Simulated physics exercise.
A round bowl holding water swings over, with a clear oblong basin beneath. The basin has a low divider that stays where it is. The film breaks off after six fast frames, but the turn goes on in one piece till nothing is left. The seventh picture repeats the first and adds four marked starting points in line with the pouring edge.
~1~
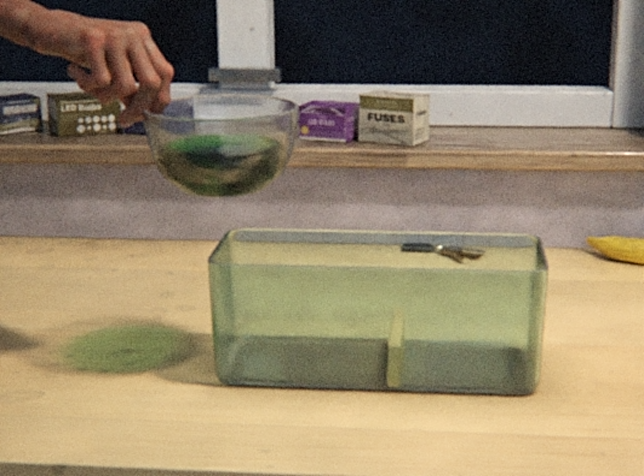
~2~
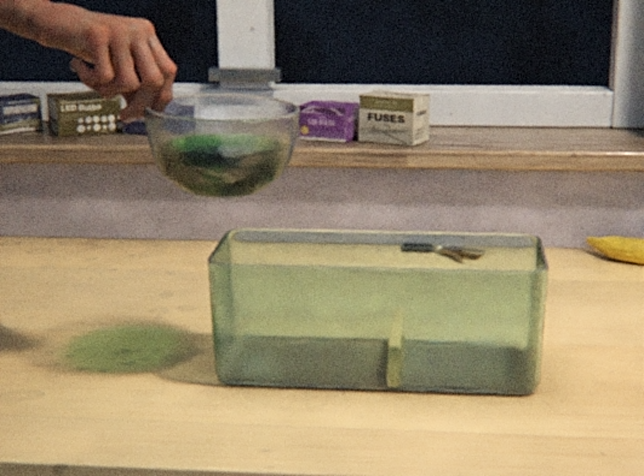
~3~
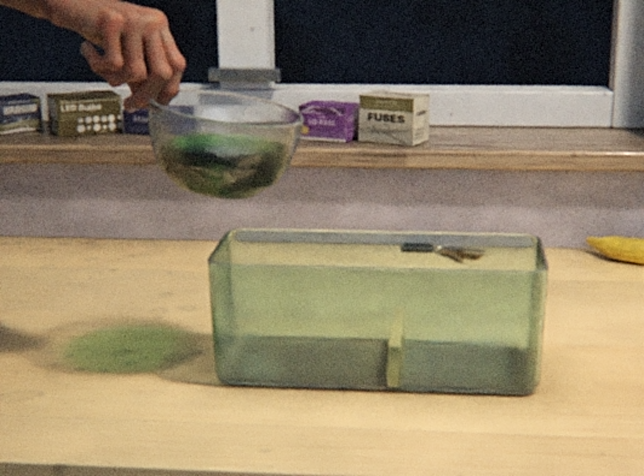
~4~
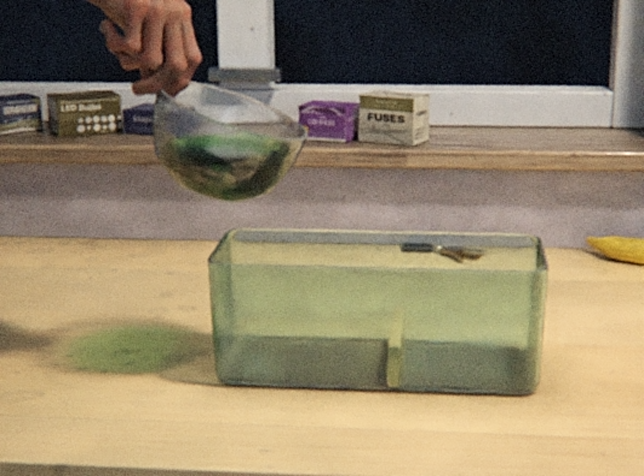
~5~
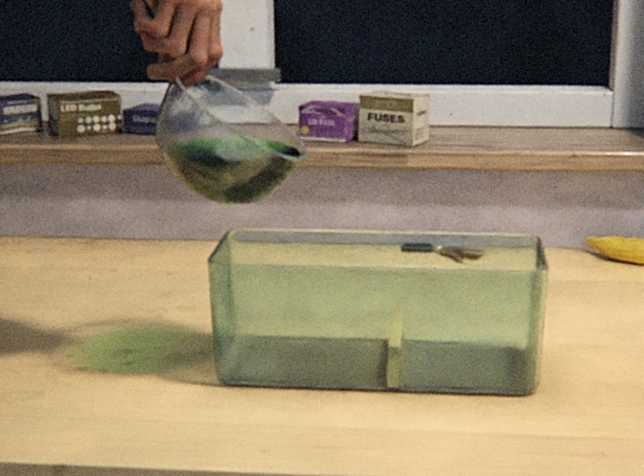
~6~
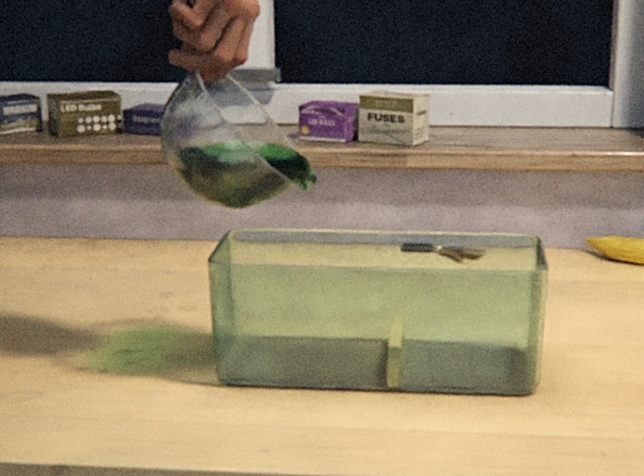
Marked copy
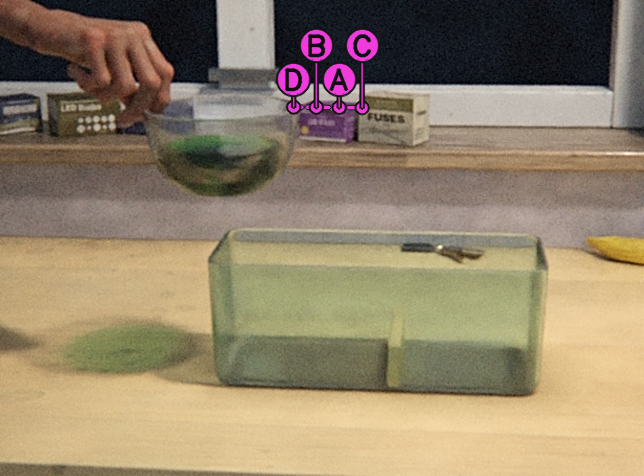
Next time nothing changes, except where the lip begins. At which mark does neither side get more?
C is best.
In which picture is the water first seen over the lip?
Picture 6.
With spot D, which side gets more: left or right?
The left one.
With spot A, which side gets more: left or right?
The left one.
In magenta, A at (339, 107); B at (316, 107); C at (362, 107); D at (293, 107).
If A is chosen, about 84 % ends left of the wall and 15 % right of it.
If B is chosen, about 96 % ends left of the wall and 4 % right of it.
If C is chosen, about 53 % ends left of the wall and 47 % right of it.
If D is chosen, about 94 % ends left of the wall and 6 % right of it.
